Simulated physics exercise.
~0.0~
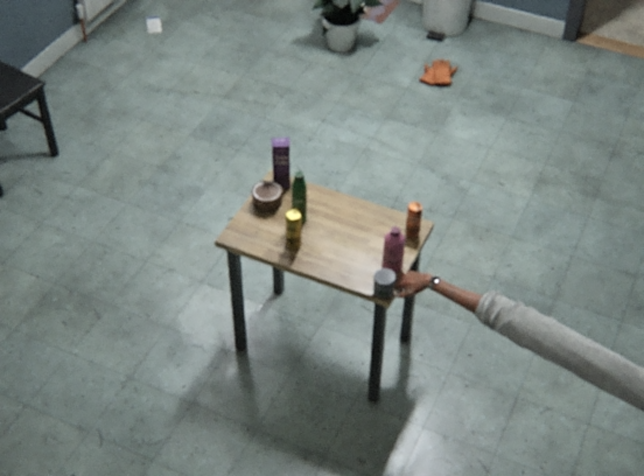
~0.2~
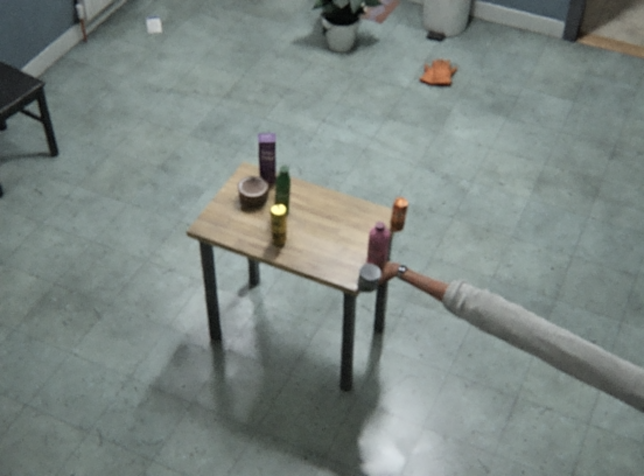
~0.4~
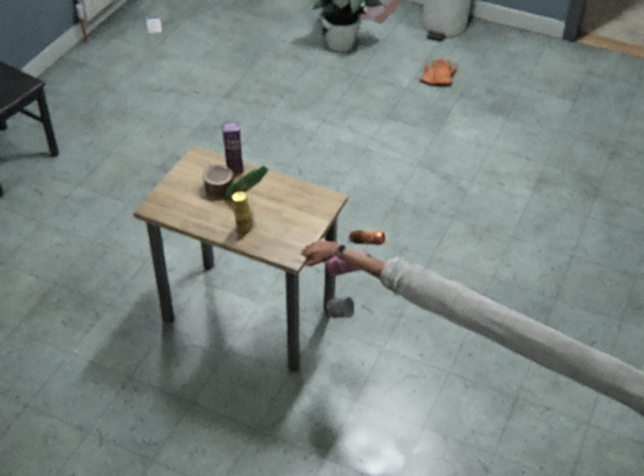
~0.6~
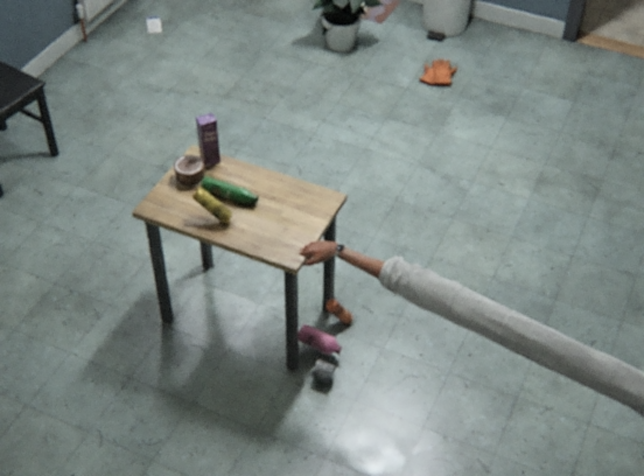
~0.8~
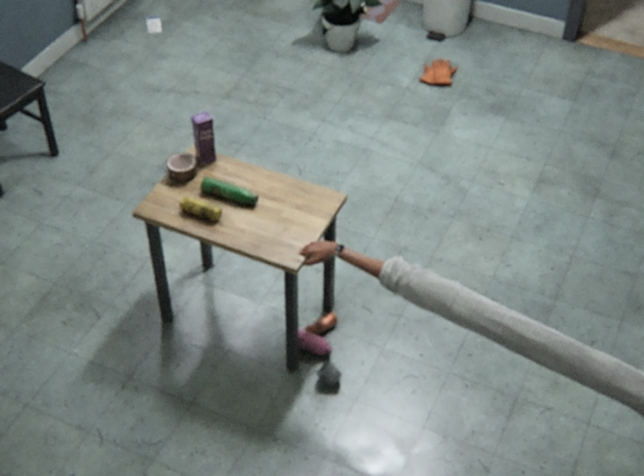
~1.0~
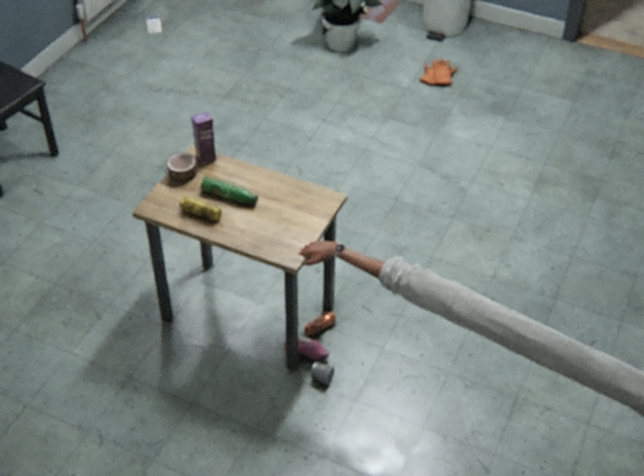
In a room with a tiled floor, a hand dragged a small table left and stopped, sending an orange can, a pink bottle and a grey tin to the floor, while a green bottle and yellow can toppled and stayed on top.
